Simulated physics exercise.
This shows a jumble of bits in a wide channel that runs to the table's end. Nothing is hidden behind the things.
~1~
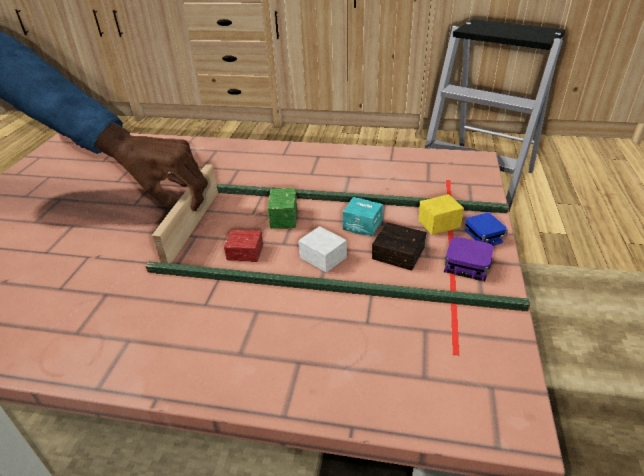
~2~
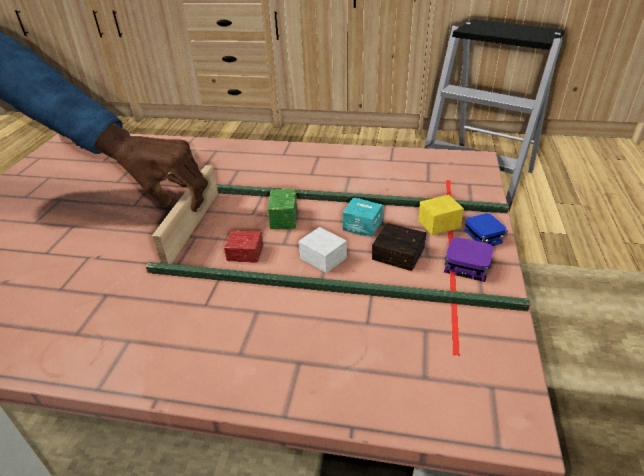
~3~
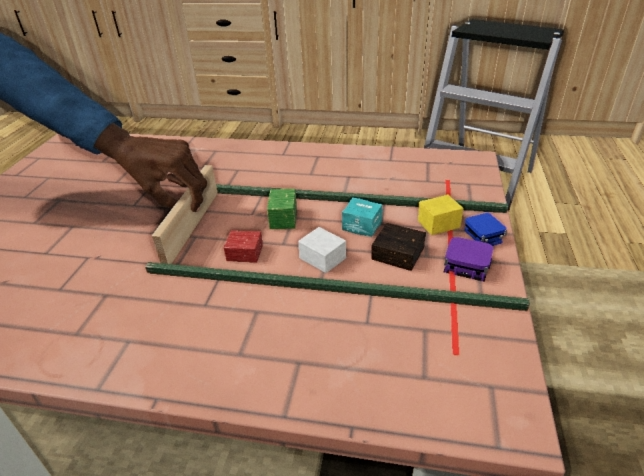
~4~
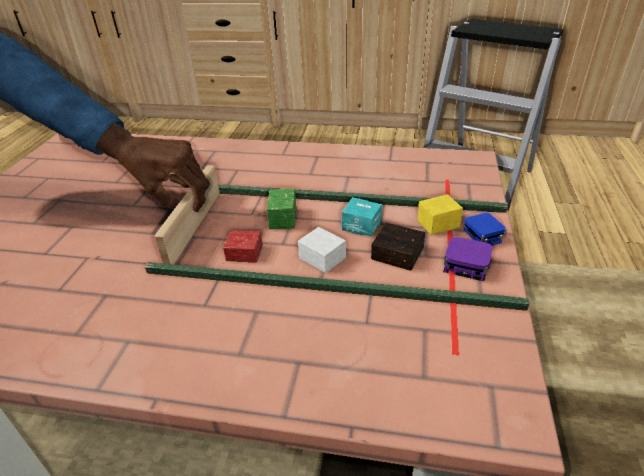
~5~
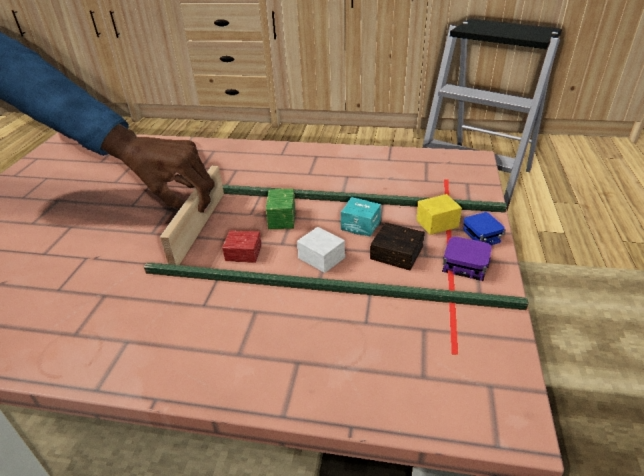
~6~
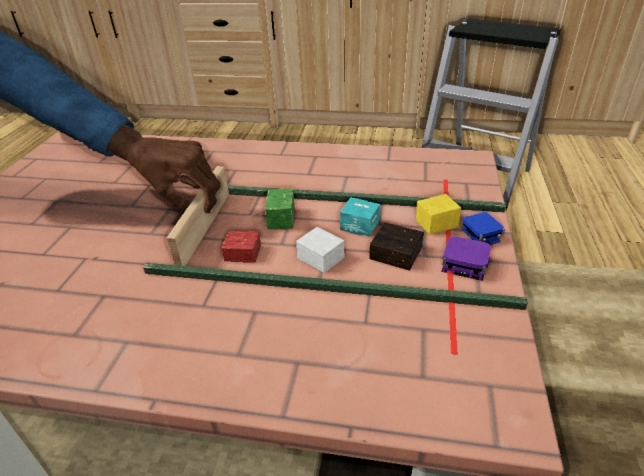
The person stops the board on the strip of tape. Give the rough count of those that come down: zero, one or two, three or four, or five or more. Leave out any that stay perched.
As it turns out, the number that fall off is three or four.
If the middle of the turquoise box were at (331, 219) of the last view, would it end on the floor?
The turquoise box stays on.
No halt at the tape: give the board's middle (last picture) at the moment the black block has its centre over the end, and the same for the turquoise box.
About (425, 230), and (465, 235) for the other.
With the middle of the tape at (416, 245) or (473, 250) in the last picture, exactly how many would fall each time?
Down on the floor: 2 and 6.
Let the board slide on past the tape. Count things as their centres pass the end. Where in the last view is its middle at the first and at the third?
First at (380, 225), next at (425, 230).
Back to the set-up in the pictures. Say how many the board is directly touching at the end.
In contact: 2.
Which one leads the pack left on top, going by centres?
Foremost is the white block.
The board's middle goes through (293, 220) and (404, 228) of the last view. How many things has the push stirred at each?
By then 3, and 8.
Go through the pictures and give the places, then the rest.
The first picture shows blue case (485, 231); purple case (469, 259); yellow block (440, 215); board (189, 212); tape (451, 249).
The second picture shows purple case (469, 259); black block (399, 246).
The third picture shows yellow block (440, 215); turquoise box (362, 217).
The fourth picture shows blue case (484, 230); green block (282, 209).
The fifth picture shows purple case (467, 259); board (196, 213).
The sixth picture shows blue case (482, 230); purple case (466, 258); yellow block (438, 214); board (202, 214); tape (449, 248).
Early on, none off yet; blue case at rest near (482, 230); purple case at rest near (466, 258); yellow block at rest near (438, 214).
A while later, none off yet; blue case moving near (489, 230); purple case travelled about its own width near (507, 258); yellow block travelled a little near (453, 214).
Finally, the number that fall off is three or four; lost, black block, yellow block, purple case and blue case.
